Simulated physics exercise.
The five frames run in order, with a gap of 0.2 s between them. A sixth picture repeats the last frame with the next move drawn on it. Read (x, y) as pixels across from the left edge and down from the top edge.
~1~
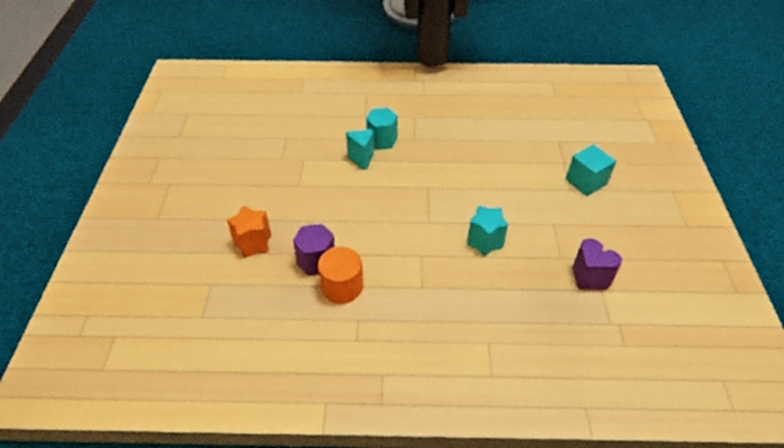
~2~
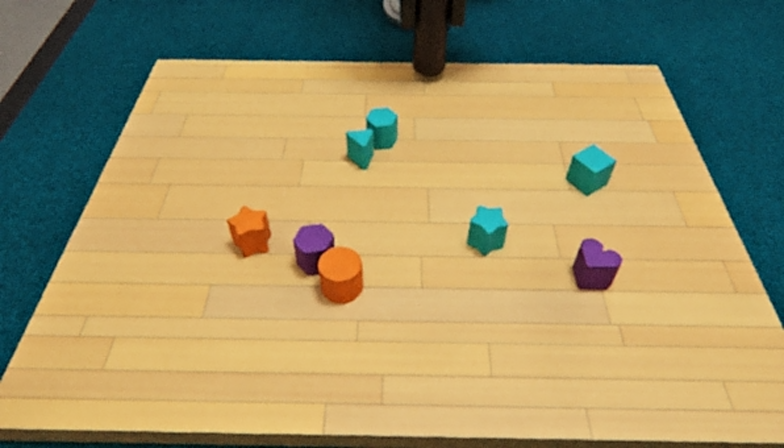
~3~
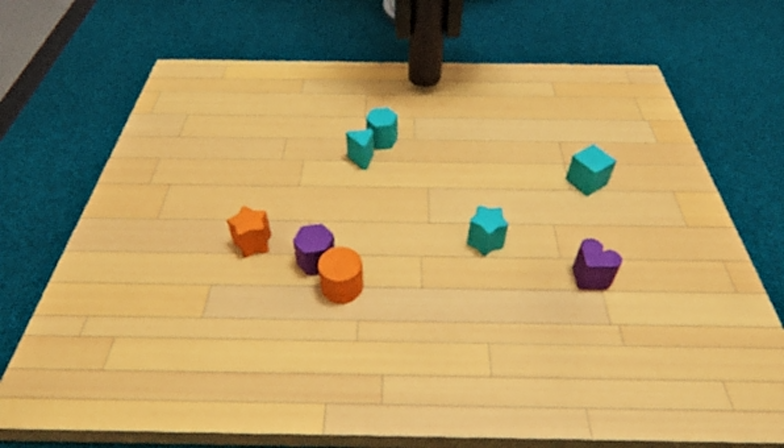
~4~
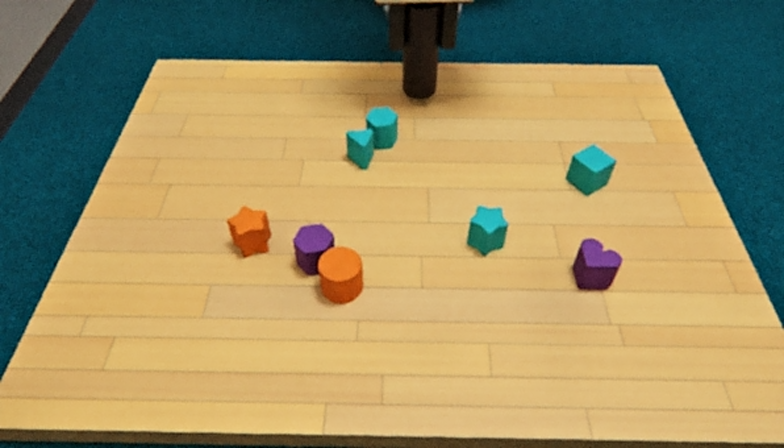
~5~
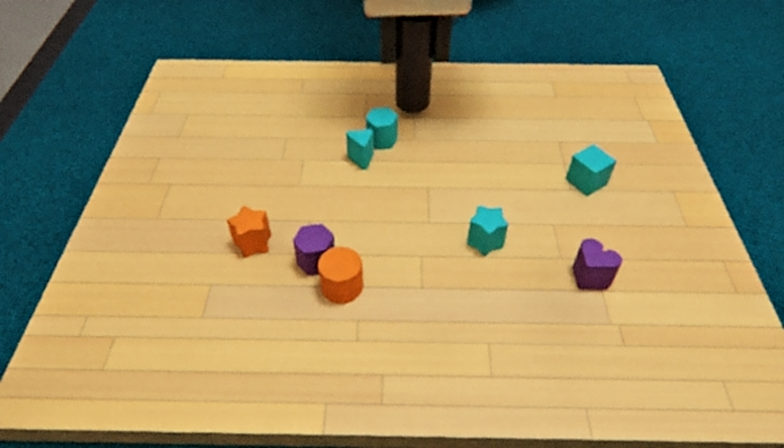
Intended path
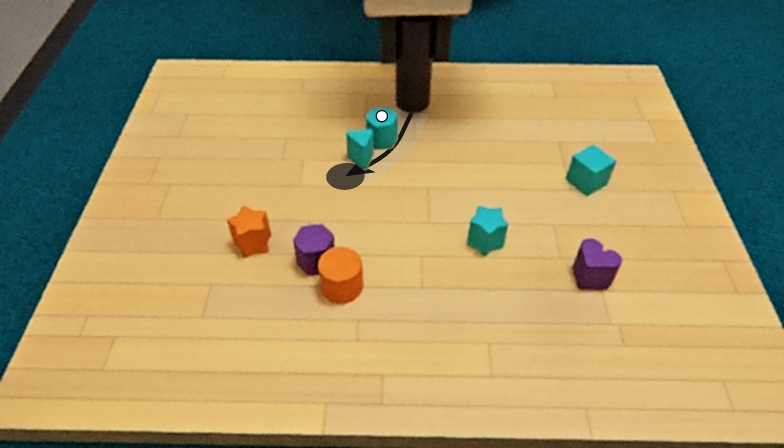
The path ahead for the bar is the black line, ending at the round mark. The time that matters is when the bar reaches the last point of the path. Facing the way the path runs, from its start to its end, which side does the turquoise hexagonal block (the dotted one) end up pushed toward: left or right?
The shift goes right.
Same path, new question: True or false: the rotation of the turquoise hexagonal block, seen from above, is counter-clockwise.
This is false.
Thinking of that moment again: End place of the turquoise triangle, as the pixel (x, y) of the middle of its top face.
Around pixel (315, 169).
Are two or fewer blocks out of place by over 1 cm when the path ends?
Going by the path, yes.
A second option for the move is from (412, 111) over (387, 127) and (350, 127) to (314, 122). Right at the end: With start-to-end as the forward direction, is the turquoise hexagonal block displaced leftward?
I'd say yes.
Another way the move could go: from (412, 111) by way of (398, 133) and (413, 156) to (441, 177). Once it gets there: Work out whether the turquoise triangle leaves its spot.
The turquoise triangle moves.
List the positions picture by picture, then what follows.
Tip of the bar at (432, 58), middles of tops, turquoise triangle at (361, 136), turquoise hexagonal block at (382, 116), in the first frame.
Bar at (429, 67), nothing pushed, in the second frame.
Bar at (425, 77), nothing pushed, in the third frame.
Bar at (419, 89), nothing pushed, in the fourth frame.
Bar at (413, 103), turquoise triangle at (361, 136), turquoise hexagonal block at (382, 116), in the fifth frame.
The line goes from (412, 111) over (401, 135) and (380, 158) to (345, 176); the dot is on the turquoise hexagonal block.
On the path given first. One third of the way, bar at (401, 127); turquoise triangle at (359, 138), turned 15° clockwise; turquoise hexagonal block at (373, 123), turned 15° clockwise.
Two thirds of the way, bar at (379, 150); turquoise triangle at (344, 154), turned 10° clockwise; turquoise hexagonal block at (344, 136), turned 45° clockwise.
At the end, bar at (345, 167); turquoise triangle at (315, 169); turquoise hexagonal block at (313, 140), turned 95° clockwise.
